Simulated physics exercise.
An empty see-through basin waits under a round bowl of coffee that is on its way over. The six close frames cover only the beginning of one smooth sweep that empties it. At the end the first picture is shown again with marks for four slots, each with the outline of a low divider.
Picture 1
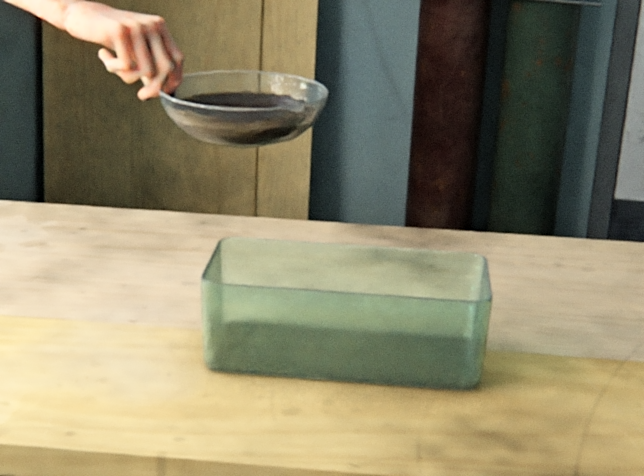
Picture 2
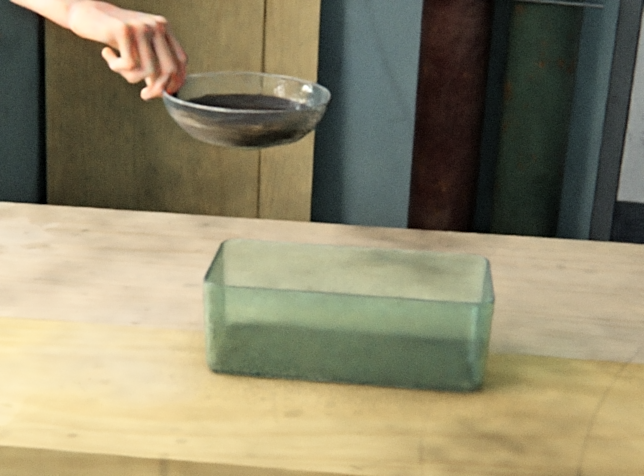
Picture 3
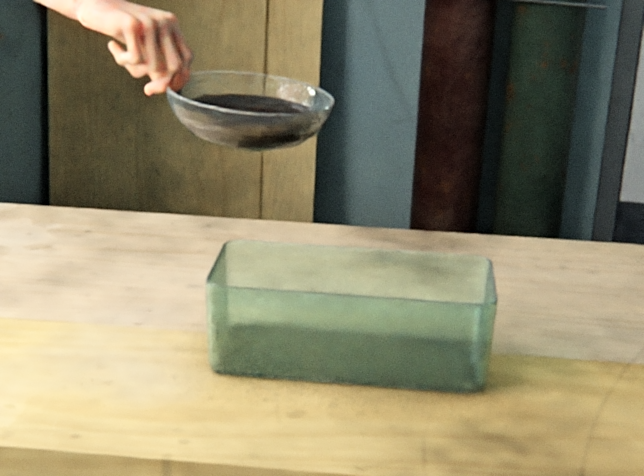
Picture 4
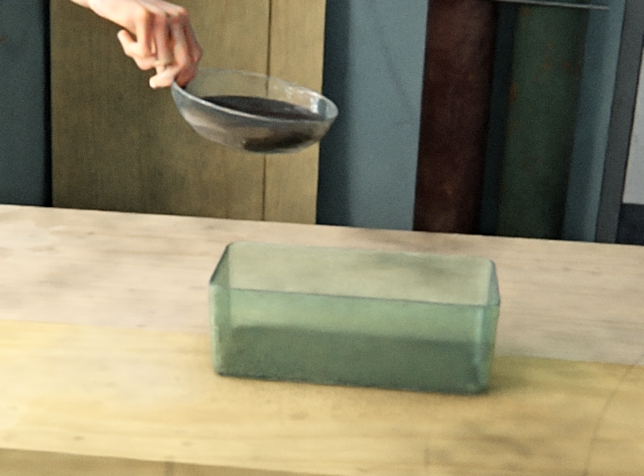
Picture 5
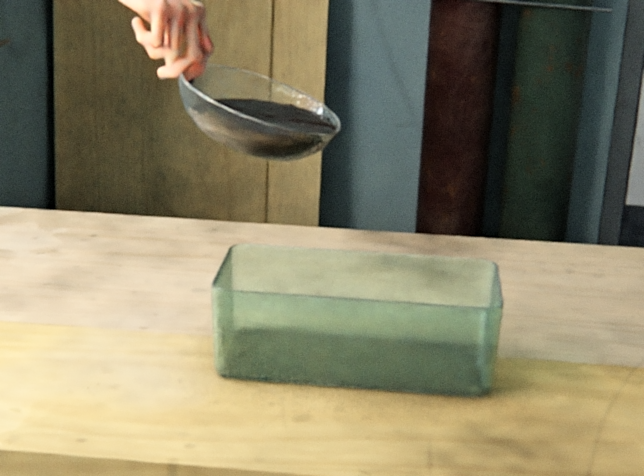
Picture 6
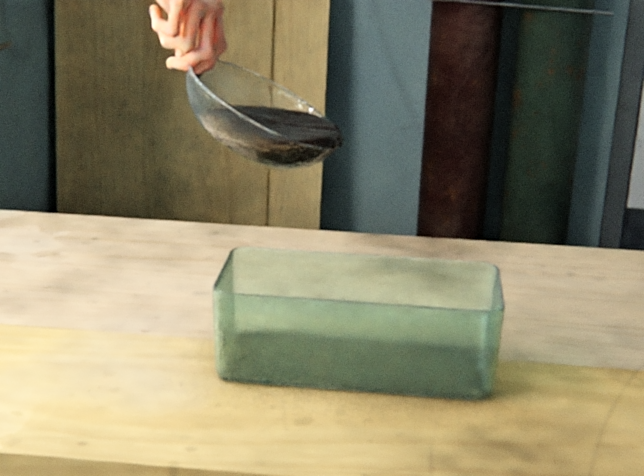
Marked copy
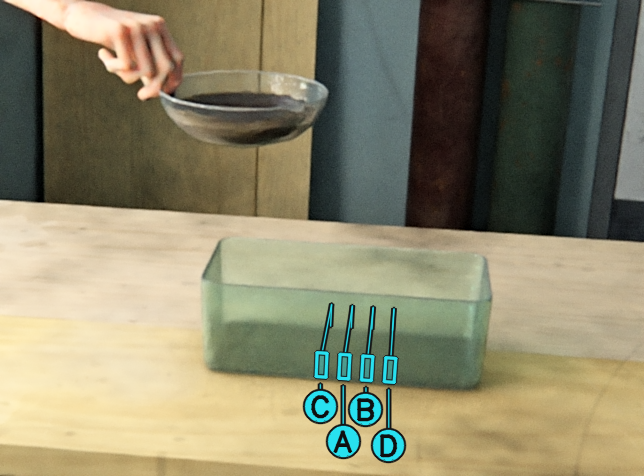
We see a hand at the upper left holding a clear round bowl of dark liquid above a green see-through basin on a wooden table, then tilting it steadily down to the right until the liquid reaches the lip.
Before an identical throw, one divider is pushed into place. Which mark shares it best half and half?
Go for B.
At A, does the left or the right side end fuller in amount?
The right one.
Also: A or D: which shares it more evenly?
It is A.
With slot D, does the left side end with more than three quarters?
Yes.
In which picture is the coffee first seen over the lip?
Picture 6.
In cyan, A at (343, 385); B at (365, 387); C at (320, 384); D at (388, 389).
With A, about 33 % ends left of the wall and 66 % right of it.
With B, about 54 % ends left of the wall and 45 % right of it.
With C, about 23 % ends left of the wall and 76 % right of it.
With D, about 84 % ends left of the wall and 13 % right of it; 3 % is lost outside.
